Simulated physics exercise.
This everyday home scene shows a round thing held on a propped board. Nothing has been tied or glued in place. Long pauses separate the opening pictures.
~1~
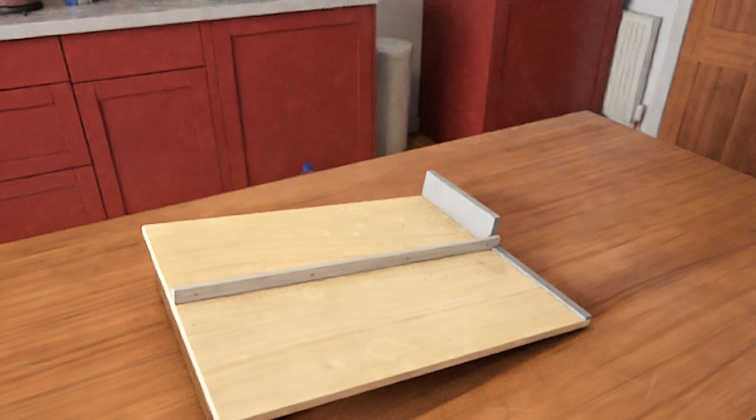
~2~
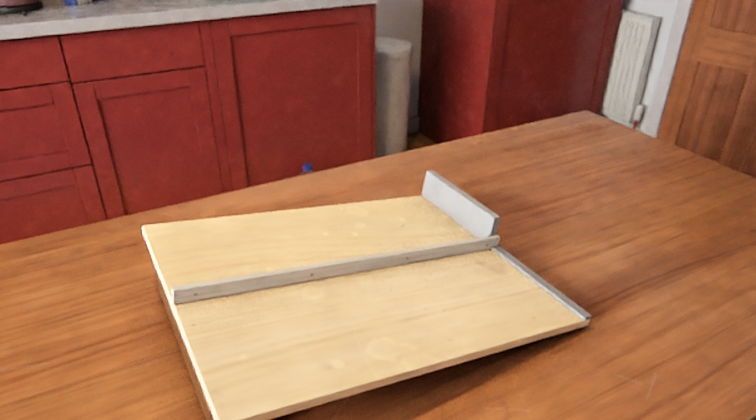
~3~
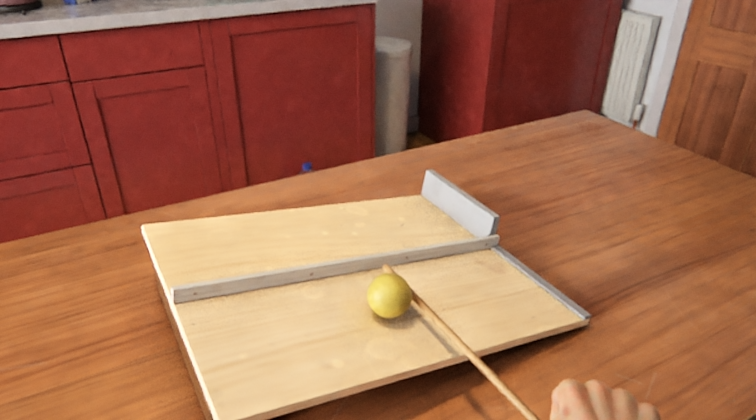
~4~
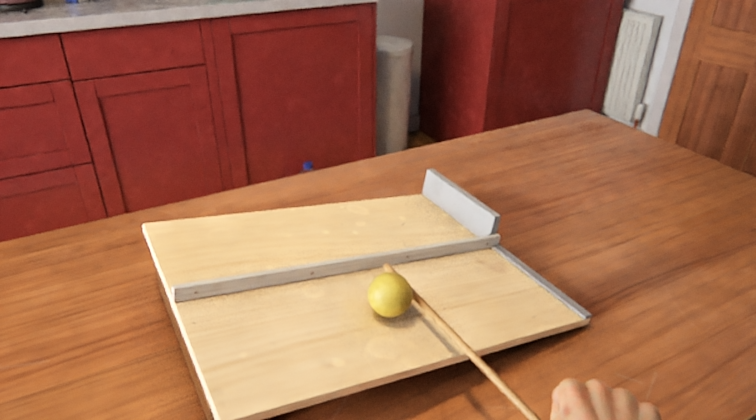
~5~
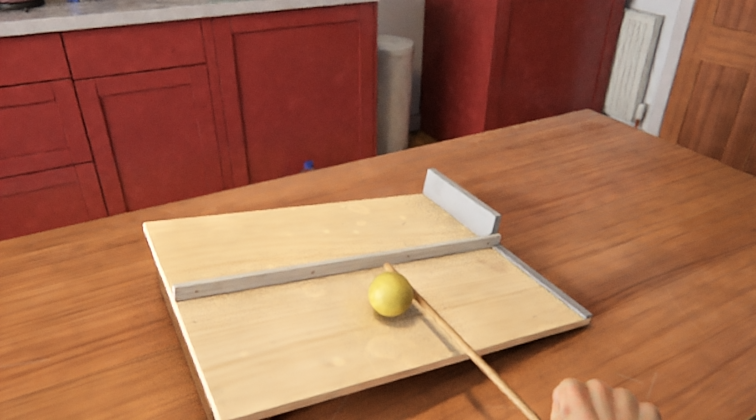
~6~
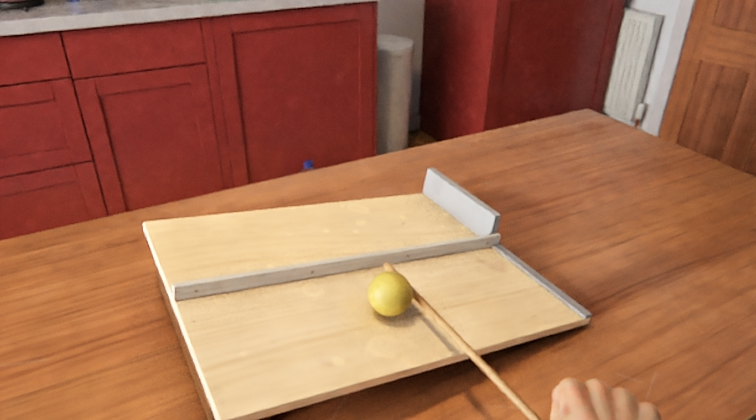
In a kitchen with red cupboards, a pale board with metal strips lay on a wooden table; then a hand appeared, holding a thin stick against a yellow lemon on it, and nothing moved.
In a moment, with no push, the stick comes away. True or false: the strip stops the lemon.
False.
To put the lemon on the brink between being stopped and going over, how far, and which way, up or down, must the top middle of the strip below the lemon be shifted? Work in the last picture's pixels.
It would take a shift of about 8 pixels, up.
Then, 0.54 s past the last view, lemon rolling on the board near (474, 277).
Then, 0.96 s past the last view, lemon off the board near (597, 252).
Then, 1.34 s past the last view, lemon off the board near (684, 220).
Finally, the lemon runs past the strip.
